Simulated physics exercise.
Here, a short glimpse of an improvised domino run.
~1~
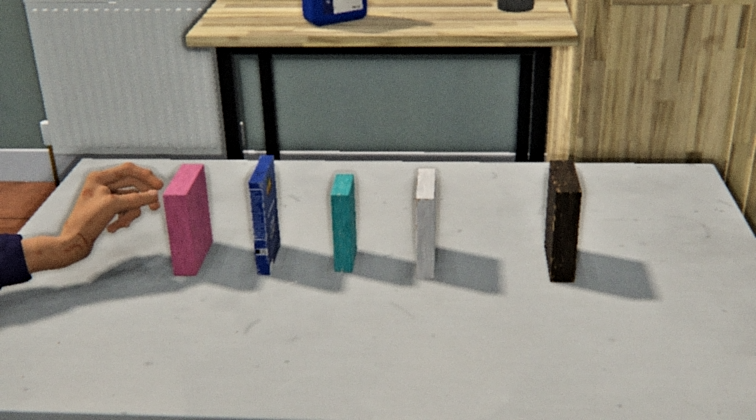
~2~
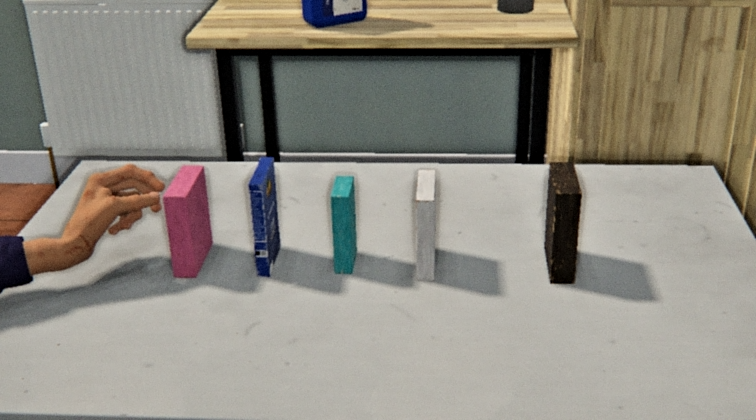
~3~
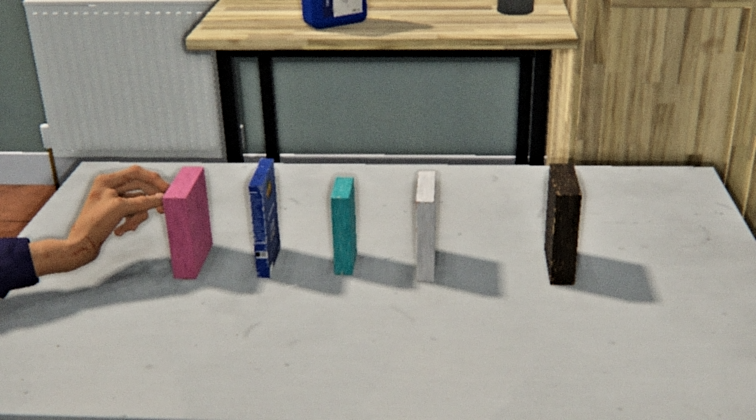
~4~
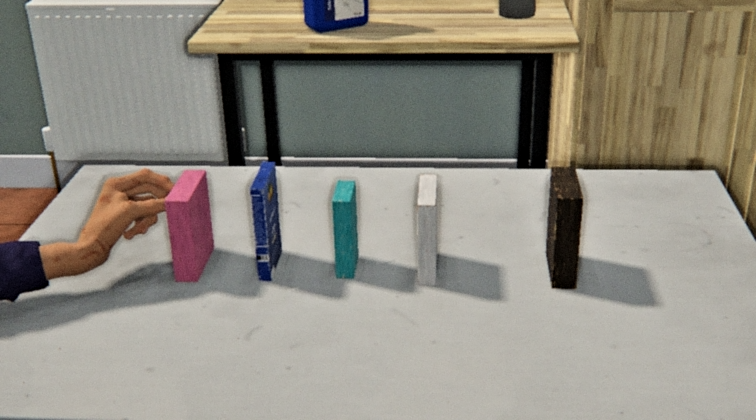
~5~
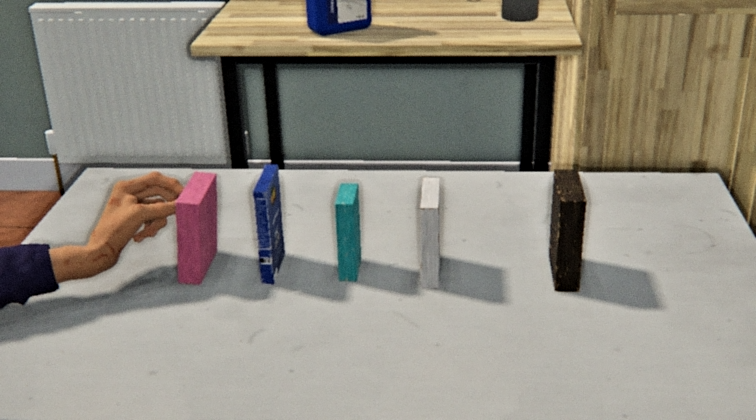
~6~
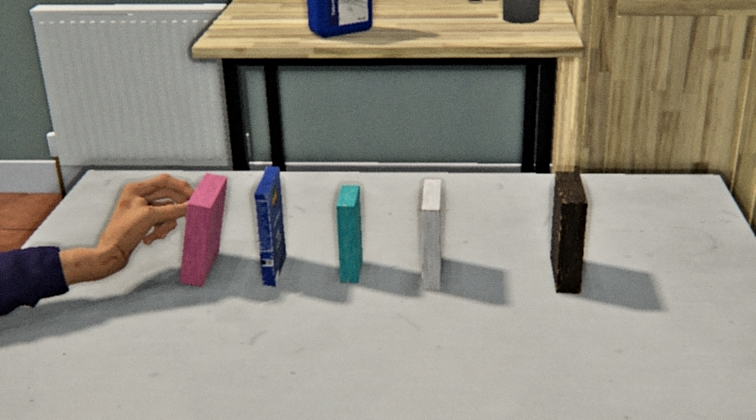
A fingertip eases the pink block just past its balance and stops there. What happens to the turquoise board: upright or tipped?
Well, that one goes down, I reckon.
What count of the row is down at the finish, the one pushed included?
The count is 4.
Then, 0.40 s on from there, pink block 76° over; turquoise board turned 22° from how it was put near (366, 234); blue packet turned 49° from how it was put.
Then, 0.60 s on from there, pink block 80° over; turquoise board on its side near (398, 257); blue packet turned 74° from how it was put; white block turned 71° from how it was put.
In the end, toppled on the table, turquoise board, white block and blue packet. At the end, from the last picture's camera, turquoise board near (403, 264).
